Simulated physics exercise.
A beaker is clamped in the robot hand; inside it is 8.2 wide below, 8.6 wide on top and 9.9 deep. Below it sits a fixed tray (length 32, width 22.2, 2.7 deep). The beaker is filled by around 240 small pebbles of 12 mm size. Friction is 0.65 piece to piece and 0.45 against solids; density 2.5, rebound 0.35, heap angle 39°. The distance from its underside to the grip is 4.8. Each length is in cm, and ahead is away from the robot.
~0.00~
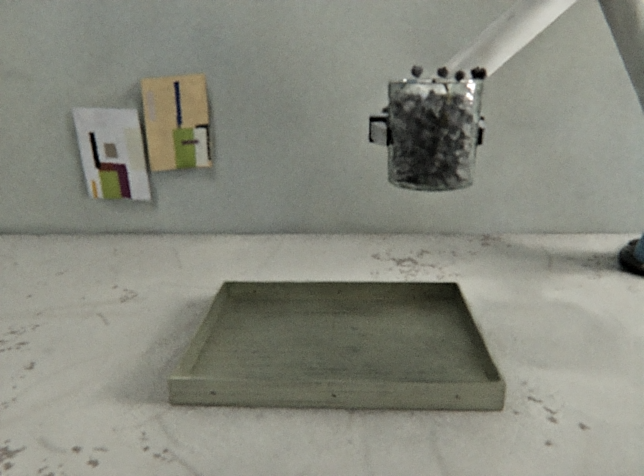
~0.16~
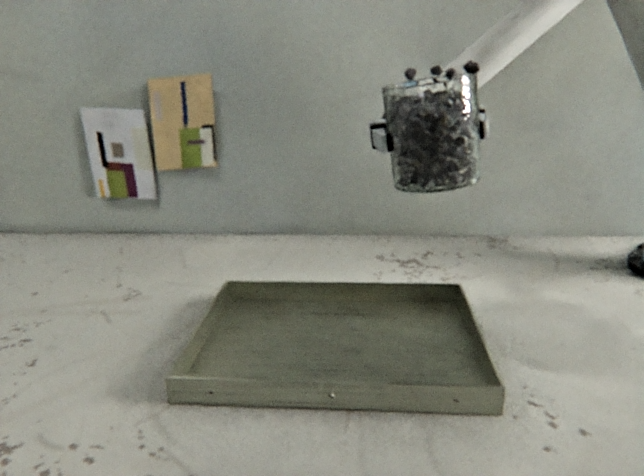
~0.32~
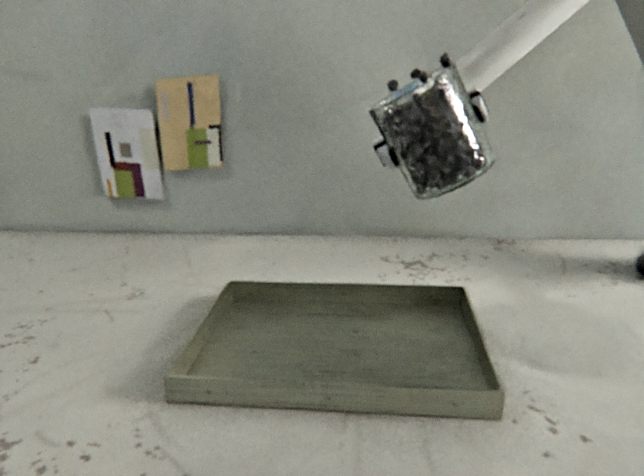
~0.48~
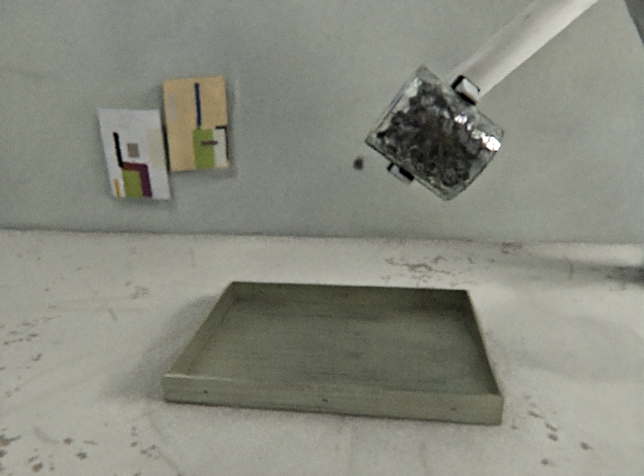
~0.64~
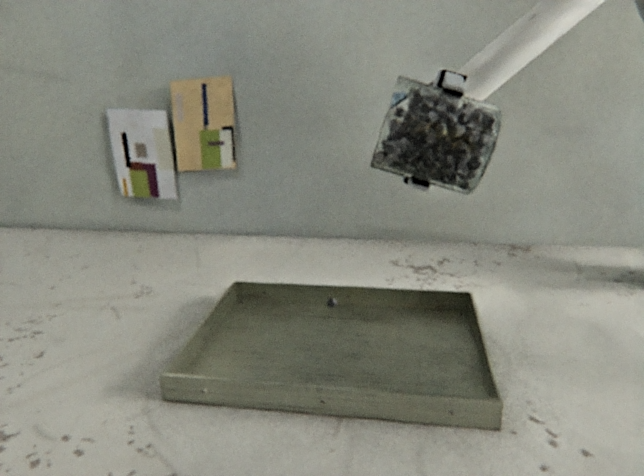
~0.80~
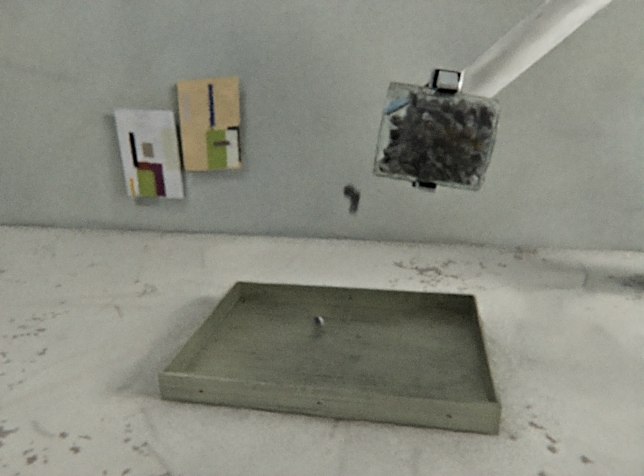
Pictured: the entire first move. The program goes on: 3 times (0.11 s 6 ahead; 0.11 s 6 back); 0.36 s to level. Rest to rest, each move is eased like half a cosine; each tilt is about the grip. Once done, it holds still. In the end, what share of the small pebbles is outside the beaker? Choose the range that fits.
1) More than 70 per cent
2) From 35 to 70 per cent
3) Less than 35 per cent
1.
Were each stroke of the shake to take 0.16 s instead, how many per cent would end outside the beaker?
Roughly 65 percent then.
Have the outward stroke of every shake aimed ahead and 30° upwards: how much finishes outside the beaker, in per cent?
Roughly 100 per cent.
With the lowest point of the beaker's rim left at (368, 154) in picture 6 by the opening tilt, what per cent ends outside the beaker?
The share is around 55 %.
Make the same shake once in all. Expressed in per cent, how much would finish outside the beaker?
It would be near 70 per cent.
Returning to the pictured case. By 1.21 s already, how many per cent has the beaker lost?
I'd say some 70 percent.
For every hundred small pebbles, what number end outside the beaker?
Some 90 in a hundred.
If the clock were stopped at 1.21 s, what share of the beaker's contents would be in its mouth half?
About 95 percent.
After 1.21 s, tilted 81° forward, highest piece 25 above the table; 119 in the tray, 77 in the beaker, 19 on the table or floor, 25 in flight or on a rim.
After 1.62 s, tilted 49° forward, highest piece 25 above the table; 189 in the tray, 27 on the table or floor, 19 in the beaker, 5 in flight or on a rim.
After 2.02 s, level, highest piece 24 above the table; 194 in the tray, 27 on the table or floor, 19 in the beaker.
After 3.07 s, level, highest piece 24 above the table; 194 in the tray, 27 on the table or floor, 19 in the beaker.
In the end, 194 in the tray, 27 on the table or floor, 19 in the beaker. That is 92 % outside the beaker.
